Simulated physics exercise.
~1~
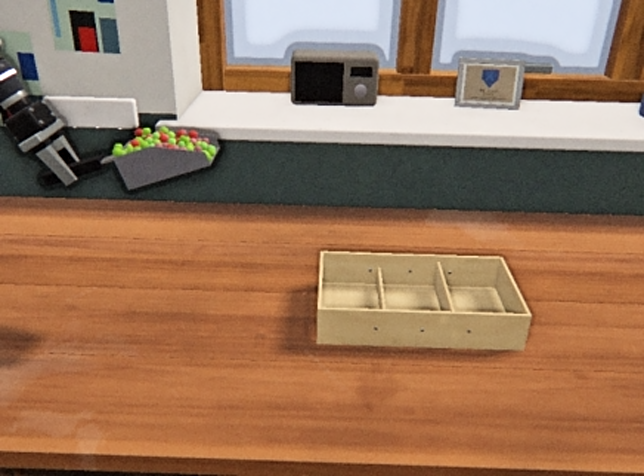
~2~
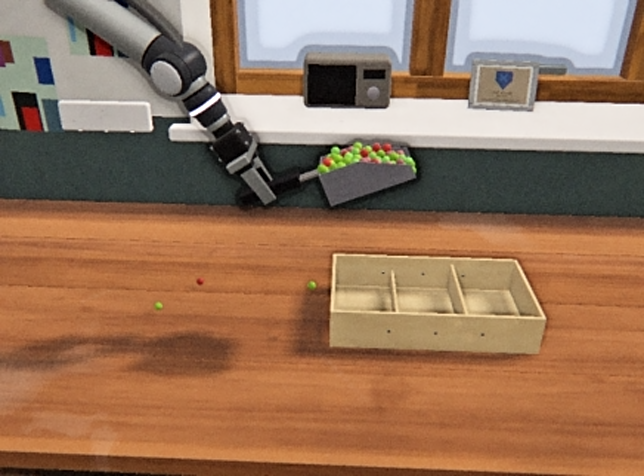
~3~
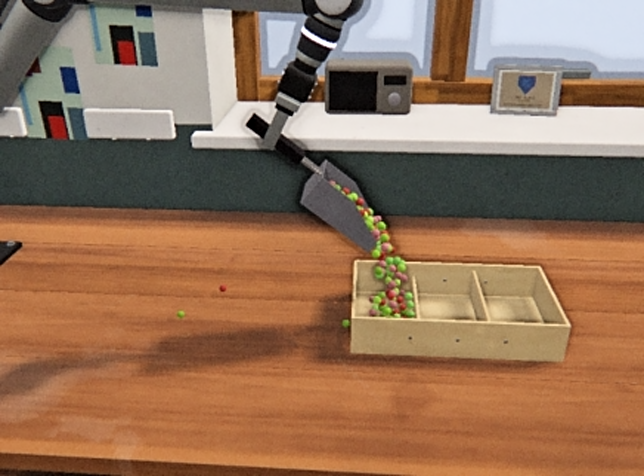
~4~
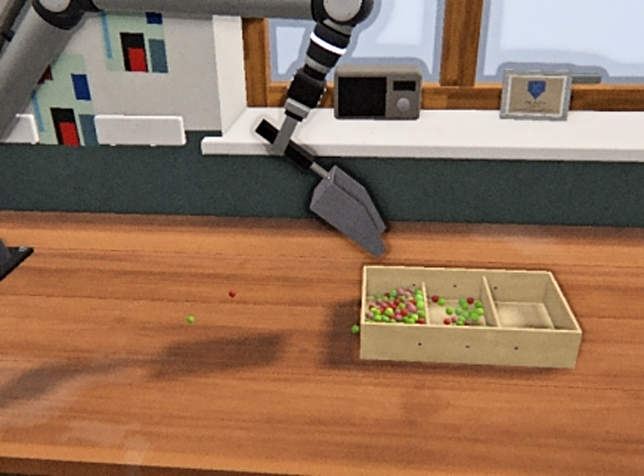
A robot arm carries a grey scoop heaped with small red and green round sweets toward a pale, open wooden box with three parts, which sits on a wooden table. As the scoop moves right, a few sweets lie loose on the tabletop to the left of the box. The arm then tips the scoop steeply forward, and the sweets pour over its lip into the left part. Some end up past the first cross wall. Finally the scoop hangs tilted and empty, with most sweets piled in the left part, a smaller group in the middle, and the right part empty.
